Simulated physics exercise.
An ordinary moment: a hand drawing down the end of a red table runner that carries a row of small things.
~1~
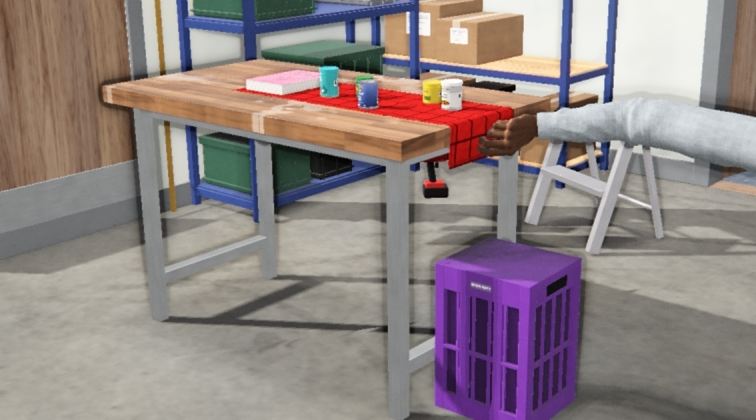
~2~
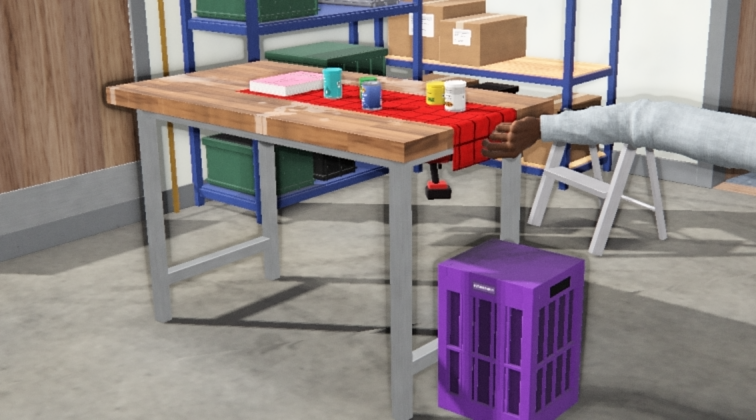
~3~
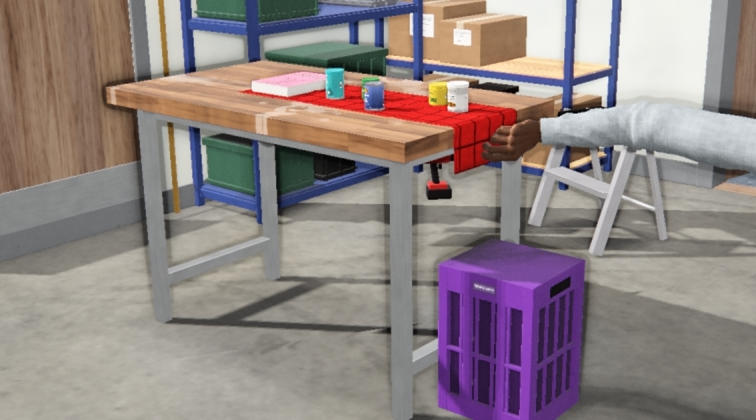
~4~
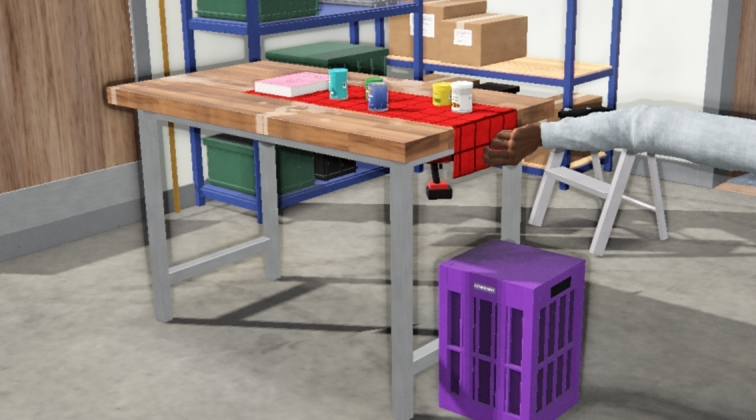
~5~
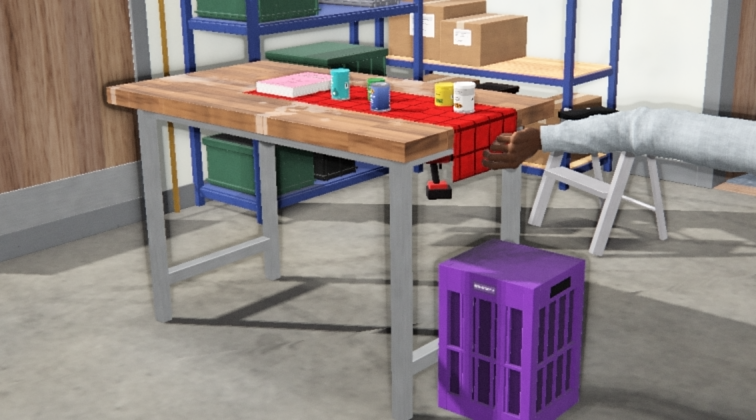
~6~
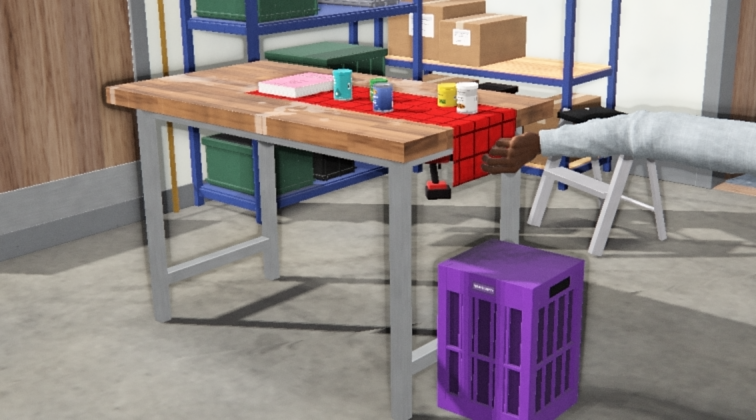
The footage shows a hand drawing the hanging end of a red checked runner slightly downward at a wooden table's edge, as the cans and pink-topped item on it shift slightly right, above a purple crate on the floor.
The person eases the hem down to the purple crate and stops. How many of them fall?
Two.
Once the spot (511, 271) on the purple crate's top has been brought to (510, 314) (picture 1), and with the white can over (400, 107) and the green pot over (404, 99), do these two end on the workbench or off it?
The white can? Lost. The green pot? Lost.
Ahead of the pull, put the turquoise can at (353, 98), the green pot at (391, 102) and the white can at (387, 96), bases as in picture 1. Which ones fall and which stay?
Turquoise can kept, green pot kept, white can kept.
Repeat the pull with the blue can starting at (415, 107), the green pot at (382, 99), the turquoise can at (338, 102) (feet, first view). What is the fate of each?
Here's how it goes: The blue can leaves the top, the green pot remains in place and the turquoise can remains in place.
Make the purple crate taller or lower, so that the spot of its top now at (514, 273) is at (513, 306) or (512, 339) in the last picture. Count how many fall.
The tally is 3 and 4.
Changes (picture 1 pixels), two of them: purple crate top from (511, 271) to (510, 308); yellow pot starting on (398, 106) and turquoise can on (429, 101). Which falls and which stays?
Observed: Yellow pot departs; turquoise can departs.
Soon after, hem near (486, 206); all still up.
Then, hem on the crate; white can and yellow pot gone.
At rest, hem on the crate; white can and yellow pot gone. Over the edge go two.
